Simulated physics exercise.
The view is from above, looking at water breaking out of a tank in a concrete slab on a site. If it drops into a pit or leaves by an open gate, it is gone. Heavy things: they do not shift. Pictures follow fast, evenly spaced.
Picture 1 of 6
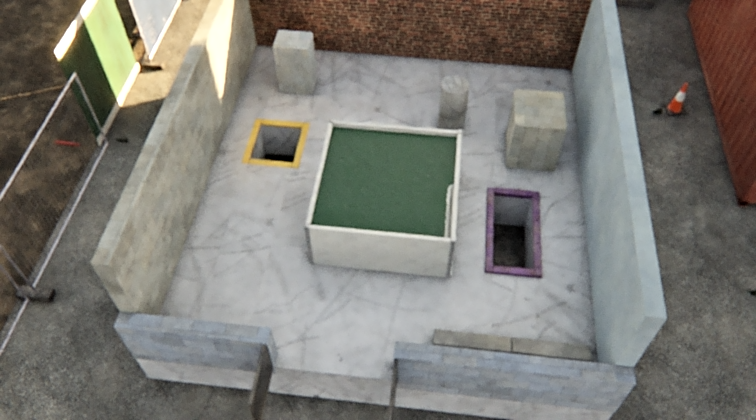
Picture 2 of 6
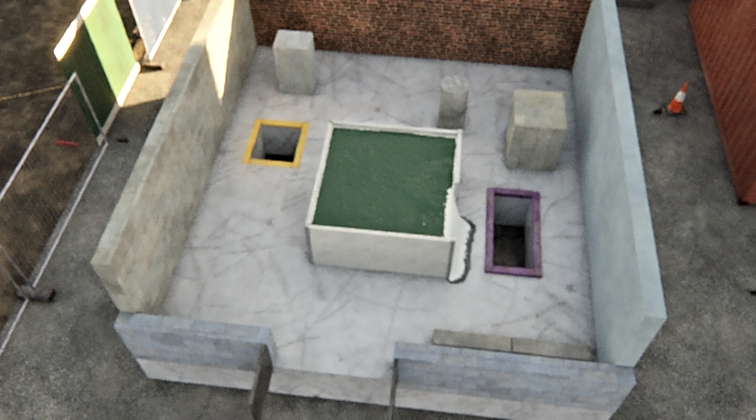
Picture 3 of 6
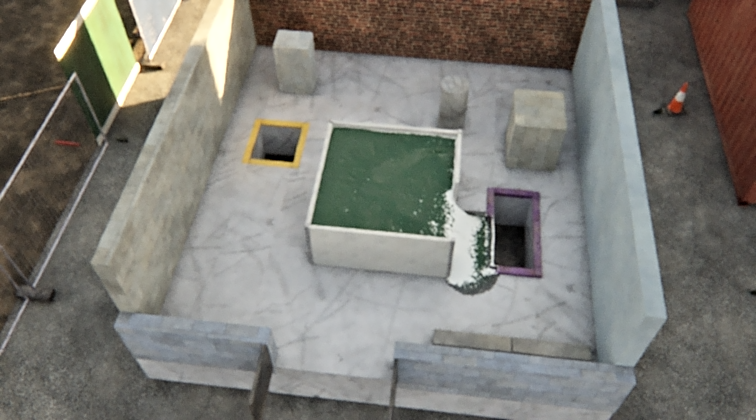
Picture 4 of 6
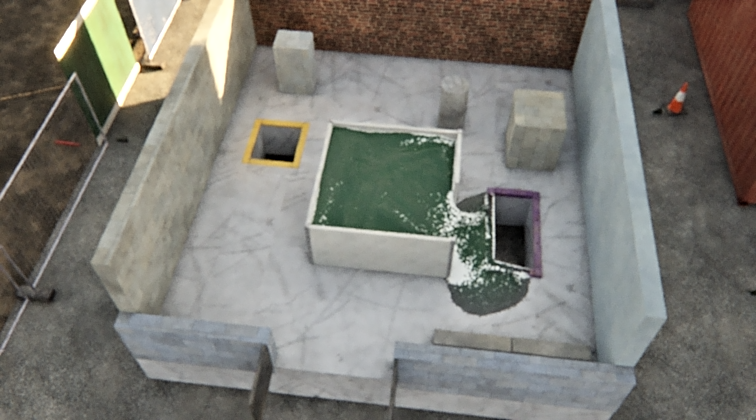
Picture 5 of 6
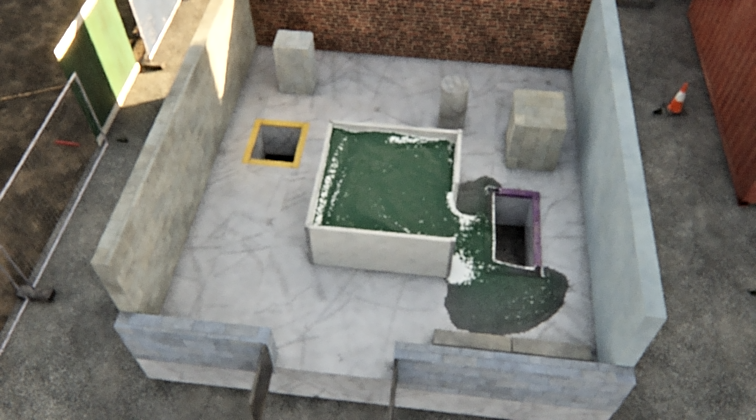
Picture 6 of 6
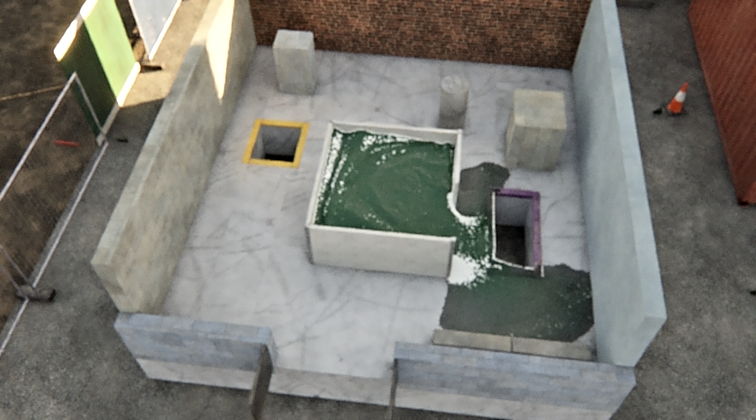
The footage shows a walled concrete slab from above as green water breaks out of a square tank's right side, foams around the purple-edged opening beside it, and spreads in a dark sheet toward the lower right.
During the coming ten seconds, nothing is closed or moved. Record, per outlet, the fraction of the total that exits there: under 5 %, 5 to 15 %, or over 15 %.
Log: Gate - under 5 %; purple pit - over 15 %; yellow pit - under 5 %.
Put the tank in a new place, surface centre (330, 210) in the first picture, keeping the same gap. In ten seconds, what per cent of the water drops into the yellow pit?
I'd put the yellow pit at 8 % of the whole.
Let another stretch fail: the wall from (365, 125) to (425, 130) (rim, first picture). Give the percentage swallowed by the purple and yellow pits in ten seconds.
In percent: Purple 2, yellow 20.
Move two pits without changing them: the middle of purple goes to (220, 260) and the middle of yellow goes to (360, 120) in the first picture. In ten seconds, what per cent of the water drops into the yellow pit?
Share, yellow pit, approx.: 10 in a hundred.
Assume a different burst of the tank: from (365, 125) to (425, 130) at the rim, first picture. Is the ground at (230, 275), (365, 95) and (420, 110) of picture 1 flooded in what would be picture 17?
First spot spared, second spot submerged, third spot submerged.
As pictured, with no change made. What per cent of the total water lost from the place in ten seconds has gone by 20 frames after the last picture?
Near 65 in a hundred, I reckon.
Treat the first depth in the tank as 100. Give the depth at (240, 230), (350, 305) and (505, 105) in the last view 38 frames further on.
Going in order, that's 2, 4 and 2 %.
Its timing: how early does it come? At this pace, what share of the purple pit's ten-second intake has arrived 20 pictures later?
70 %.
A moment on, water covers 15 % of the floor; the gate 0 %, the purple pit 16 %, the yellow pit 0 %.
Next, water covers 20 % of the floor; the gate 0 %, the purple pit 26 %, the yellow pit 0 %.
Then, water covers 35 % of the floor; the gate 0 %, the purple pit 36 %, the yellow pit 0 %.
Later, water covers 55 % of the floor; the gate 1 %, the purple pit 46 %, the yellow pit 0 %.
In the end, water covers 85 % of the floor; the gate 1 %, the purple pit 53 %, the yellow pit 1 %.
